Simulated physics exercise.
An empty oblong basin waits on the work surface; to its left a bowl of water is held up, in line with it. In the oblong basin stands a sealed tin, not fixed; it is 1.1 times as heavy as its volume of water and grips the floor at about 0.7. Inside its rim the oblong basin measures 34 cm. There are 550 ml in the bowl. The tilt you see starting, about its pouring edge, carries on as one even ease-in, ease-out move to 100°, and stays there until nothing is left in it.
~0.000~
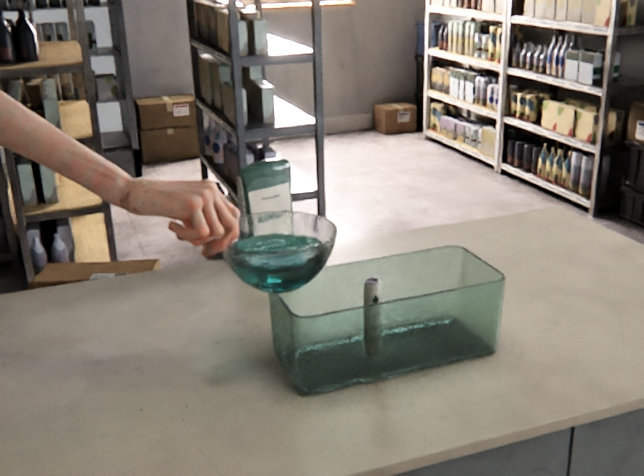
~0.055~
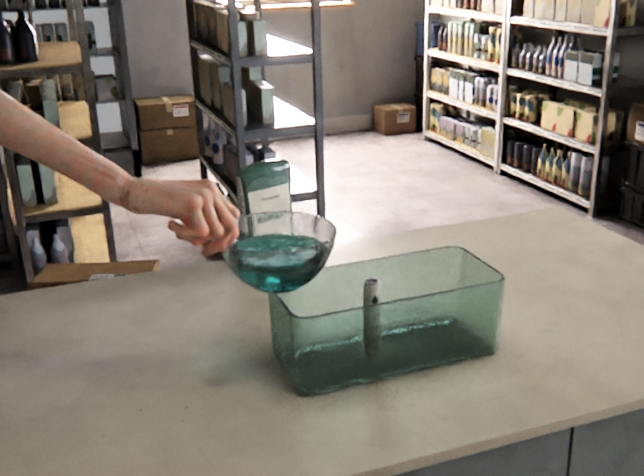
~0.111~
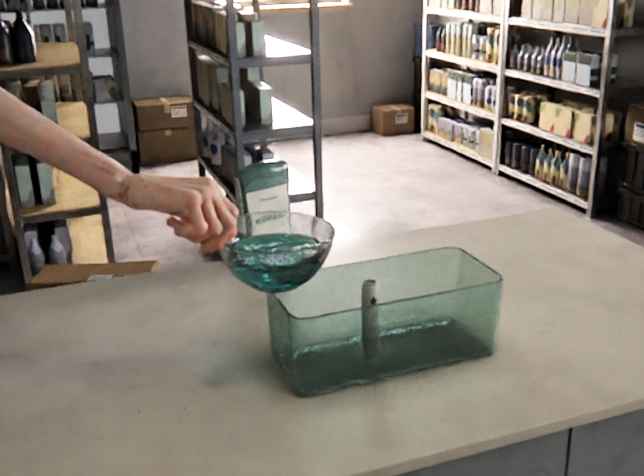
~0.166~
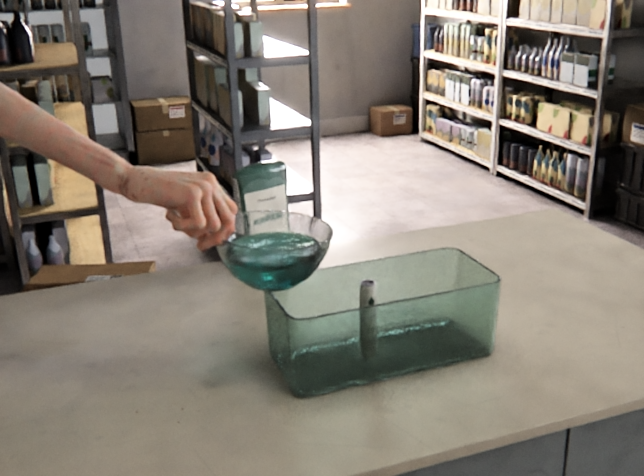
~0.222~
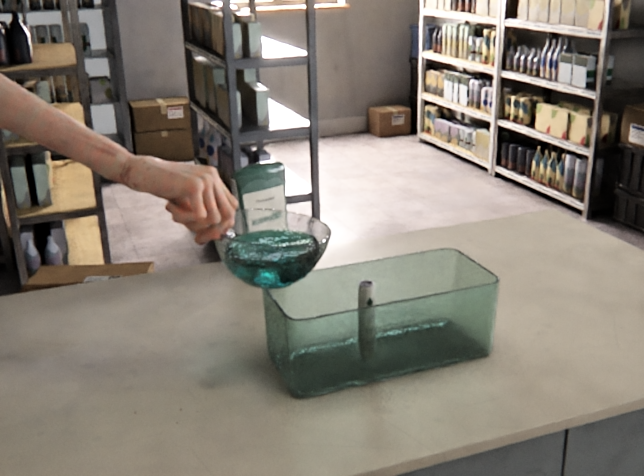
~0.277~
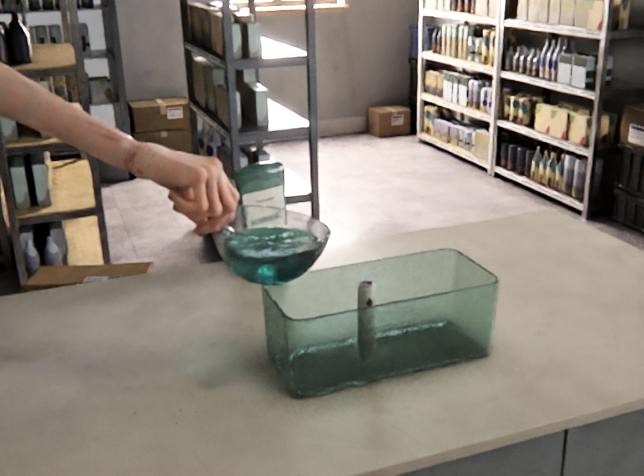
In this clip, a hand holds a clear bowl of blue-green water above a counter, left of an oblong greenish glass basin, with stocked shelves behind; the hand keeps the bowl nearly still, then gradually tilts it slightly toward the basin.
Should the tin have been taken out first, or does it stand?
It remains upright.
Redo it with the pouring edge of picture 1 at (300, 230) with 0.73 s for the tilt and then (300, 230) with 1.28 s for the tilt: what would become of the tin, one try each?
First it falls; then it topples.
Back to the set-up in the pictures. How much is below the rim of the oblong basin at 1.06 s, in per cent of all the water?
Near 82 in a hundred.
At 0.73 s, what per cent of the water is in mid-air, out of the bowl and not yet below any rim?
Some 30 per cent.
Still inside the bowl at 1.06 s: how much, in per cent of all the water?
Near 3 in a hundred.
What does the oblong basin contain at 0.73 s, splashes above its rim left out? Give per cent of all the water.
Near 6 in a hundred.
Then, 0.73 s in, the tilt is 61° and 64 per cent is still to pour; the tin stands where it began.
Then, 1.06 s in, the tilt is 93° and 3 per cent is still to pour; the tin stands where it began.
Then, 1.40 s in, the tilt is 100° and 0 per cent is still to pour; the tin stands where it began.
Then, 1.78 s in, the tilt is 100° and 0 per cent is still to pour; the tin stands where it began.
Finally, the tin stands where it began.
